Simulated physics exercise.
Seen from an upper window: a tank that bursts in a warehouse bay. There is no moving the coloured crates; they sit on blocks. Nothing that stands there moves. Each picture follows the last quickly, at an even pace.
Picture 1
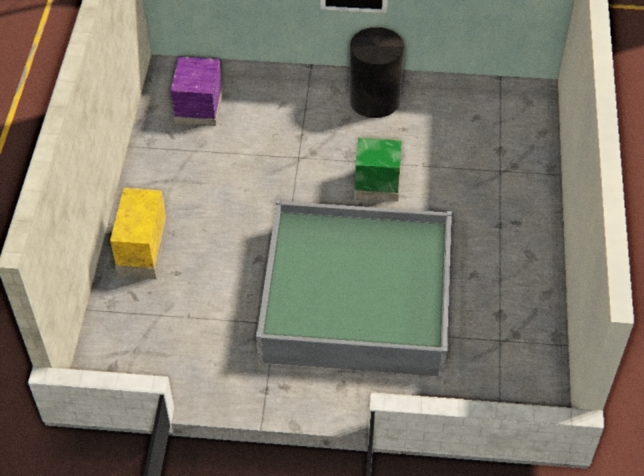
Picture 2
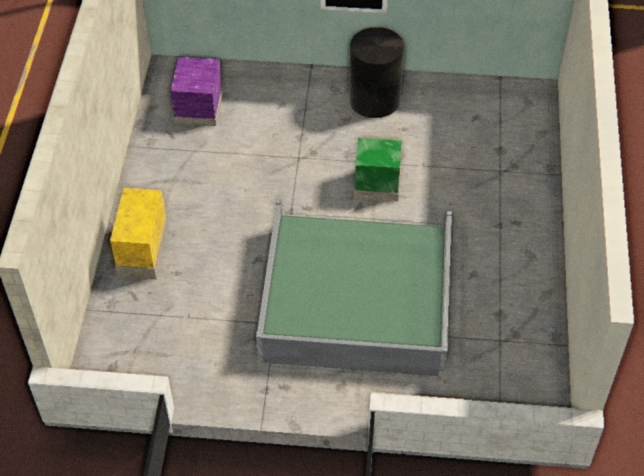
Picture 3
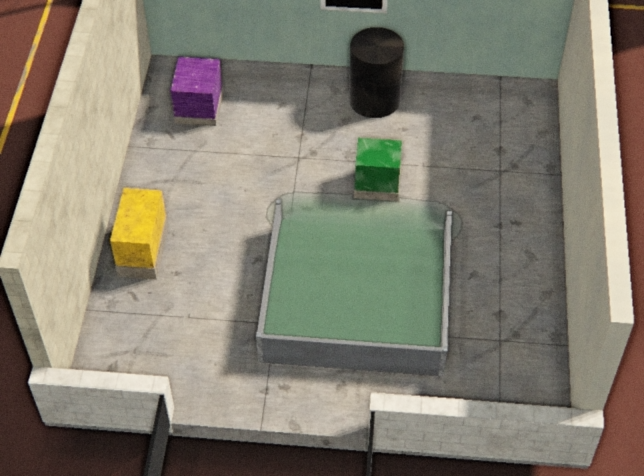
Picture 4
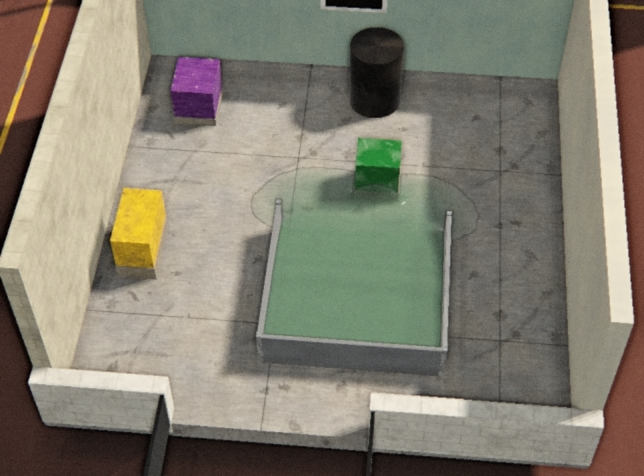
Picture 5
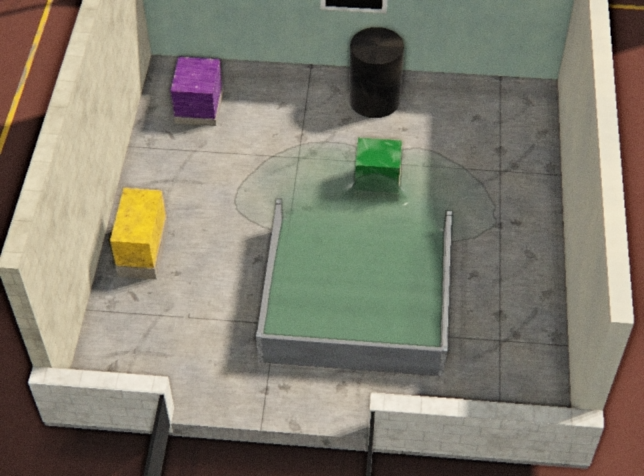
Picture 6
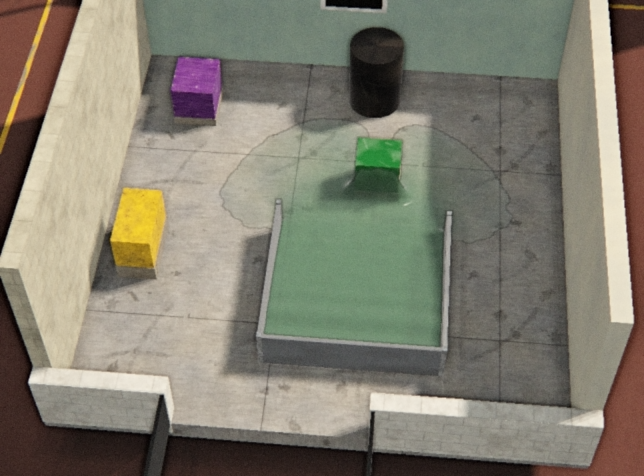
A tank of green water opens on its far side, and water spreads around the green crate.
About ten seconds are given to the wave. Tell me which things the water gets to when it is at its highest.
One by one: Most likely the green crate gets water on it, most likely the purple crate gets water on it, most likely the yellow crate remains untouched.
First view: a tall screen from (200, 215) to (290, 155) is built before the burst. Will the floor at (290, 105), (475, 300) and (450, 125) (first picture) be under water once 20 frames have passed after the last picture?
The first point comes out inundated, the next unwetted, the last inundated.
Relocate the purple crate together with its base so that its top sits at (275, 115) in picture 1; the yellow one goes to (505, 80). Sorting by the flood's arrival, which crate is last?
My guess is the yellow-painted one.
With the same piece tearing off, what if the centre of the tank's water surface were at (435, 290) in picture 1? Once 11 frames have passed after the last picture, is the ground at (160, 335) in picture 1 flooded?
Untouched.
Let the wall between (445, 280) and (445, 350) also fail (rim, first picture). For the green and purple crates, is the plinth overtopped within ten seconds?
The green crate is untouched and the purple crate is untouched.
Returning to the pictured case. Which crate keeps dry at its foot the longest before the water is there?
From the pictures, the yellow one.
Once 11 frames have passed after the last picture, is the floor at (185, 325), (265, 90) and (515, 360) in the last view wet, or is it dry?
As listed: No water, covered, dry.
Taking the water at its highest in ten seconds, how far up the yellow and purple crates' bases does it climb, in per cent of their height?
Peak levels: Approx. 60 % then 140 %.
A moment on, water covers 35 % of the floor; the green crate water round its plinth, the purple crate water round its plinth, the yellow crate not reached.
Next, water covers 50 % of the floor; the green crate water round its plinth, the purple crate water round its plinth, the yellow crate not reached.
Then, water covers 60 % of the floor; the green crate water round its plinth, the purple crate water round its plinth, the yellow crate water round its plinth.
Later, water covers 75 % of the floor; the green crate water round its plinth, the purple crate water round its plinth, the yellow crate water round its plinth.
In the end, water covers 100 % of the floor; the green crate was topped, the purple crate was topped, the yellow crate stayed above the water.
